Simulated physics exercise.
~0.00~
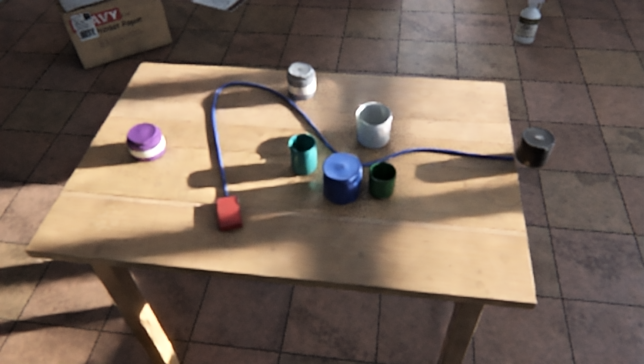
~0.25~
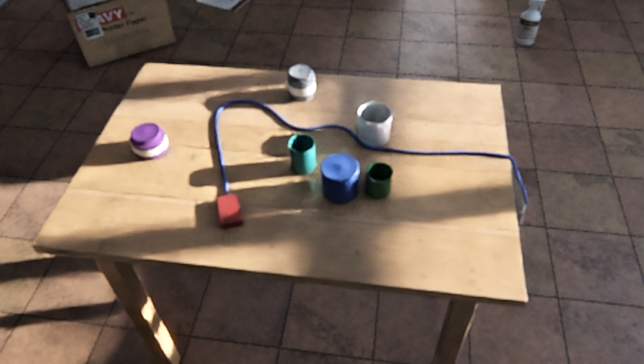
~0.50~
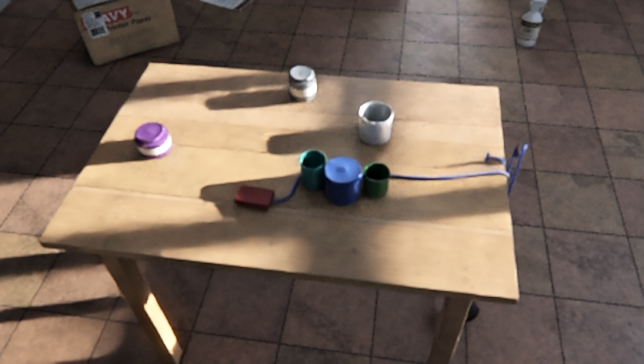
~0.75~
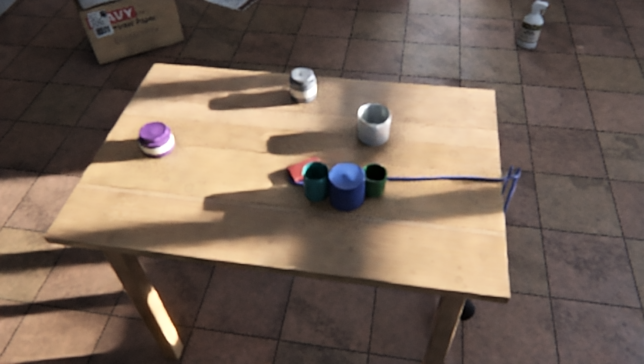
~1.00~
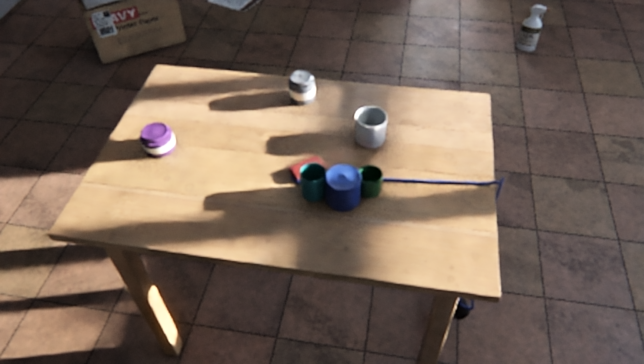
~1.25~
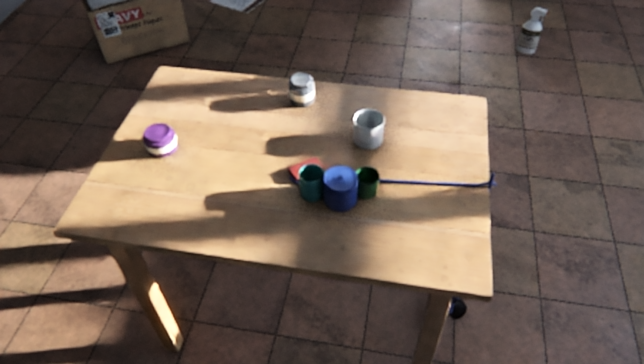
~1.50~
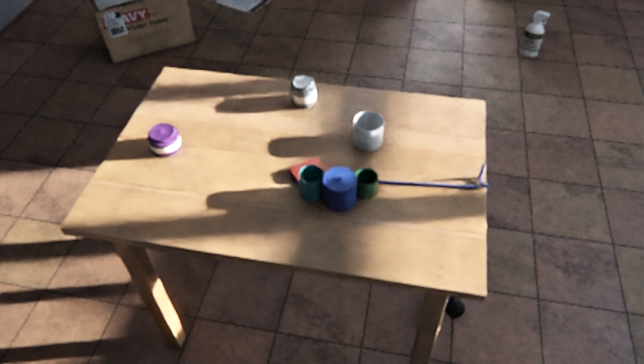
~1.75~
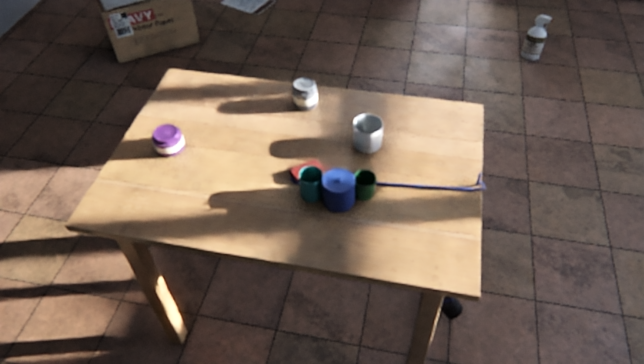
On a tiled floor stands a pale wooden table, seen from above as the view drifts slightly sideways. A purple-lidded jar sits left, a grey jar and a white cup stand farther back, and a teal cup, blue tub and green mug cluster near the middle. A blue cable links a red block at left-centre to a black speaker at the right edge. The speaker drops off the edge, pulling the cable and dragging the block far right. The teal cup shifts against the tub, and the block stops behind it, with the cable stretched to the edge and the speaker below.
